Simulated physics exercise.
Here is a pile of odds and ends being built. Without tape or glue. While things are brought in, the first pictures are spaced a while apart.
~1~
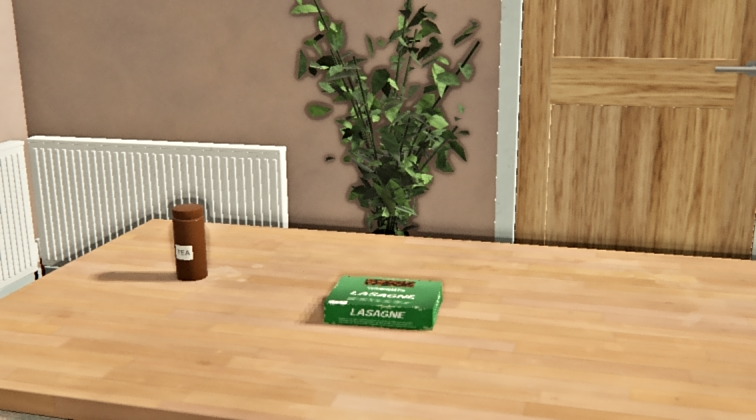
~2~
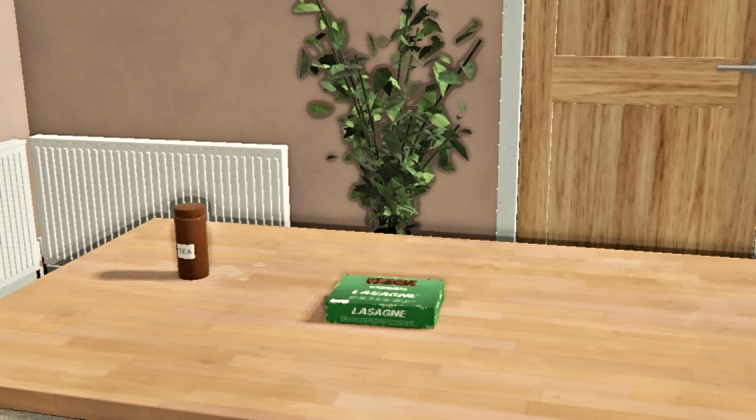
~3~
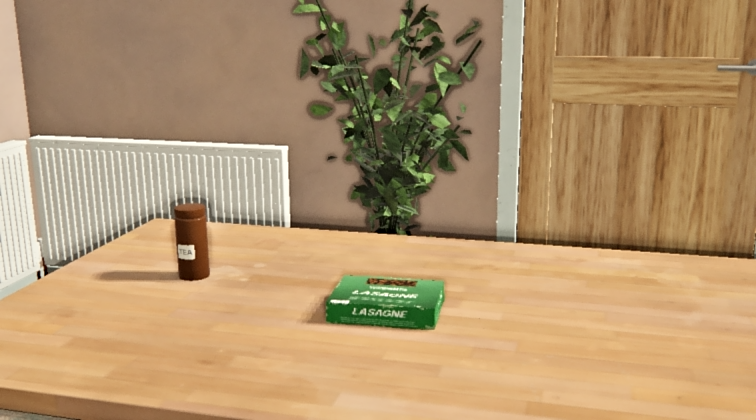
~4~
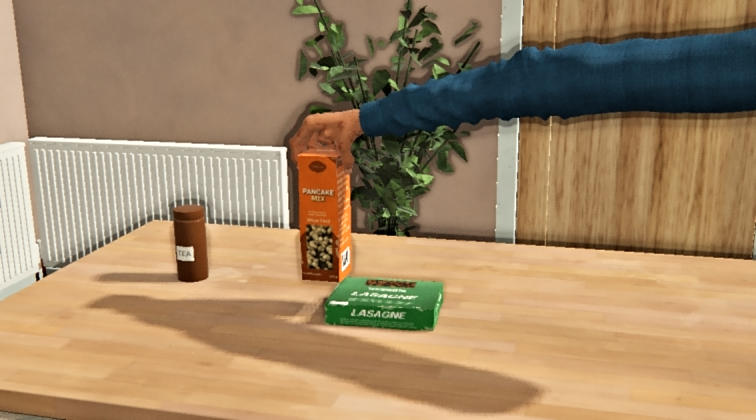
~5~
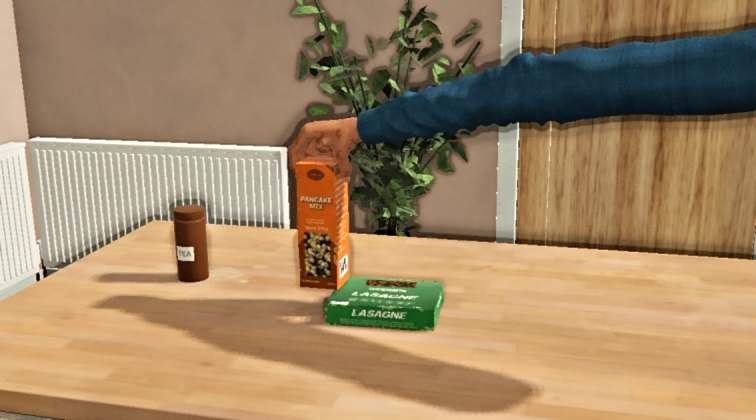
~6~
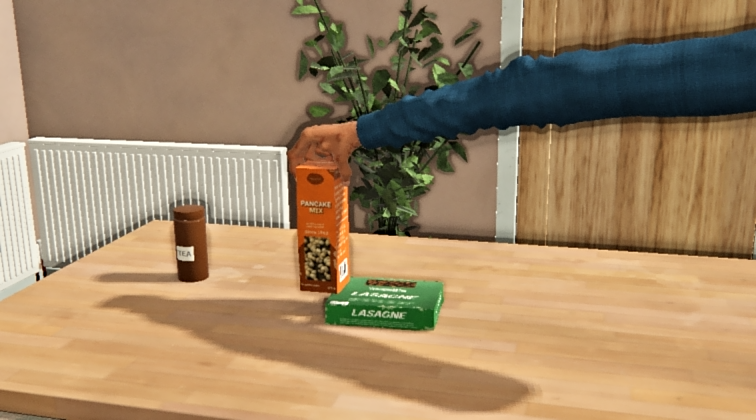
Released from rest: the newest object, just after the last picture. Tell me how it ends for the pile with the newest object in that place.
It ends with the pile in a collapse.
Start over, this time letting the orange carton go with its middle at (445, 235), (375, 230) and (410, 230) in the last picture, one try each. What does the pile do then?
First the pile topples, second it remains standing, third it remains standing.
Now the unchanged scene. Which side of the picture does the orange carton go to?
Looks like it moves off to the left.
Then, 0.40 s after the last picture, orange carton now fallen.
Then, 0.50 s after the last picture, things are still on the move.
Then, 1.20 s after the last picture, nothing new.
At rest, fallen, orange carton; the other 2 in place. Seen from the same camera at the end, orange carton near (237, 285). The pile comes apart.
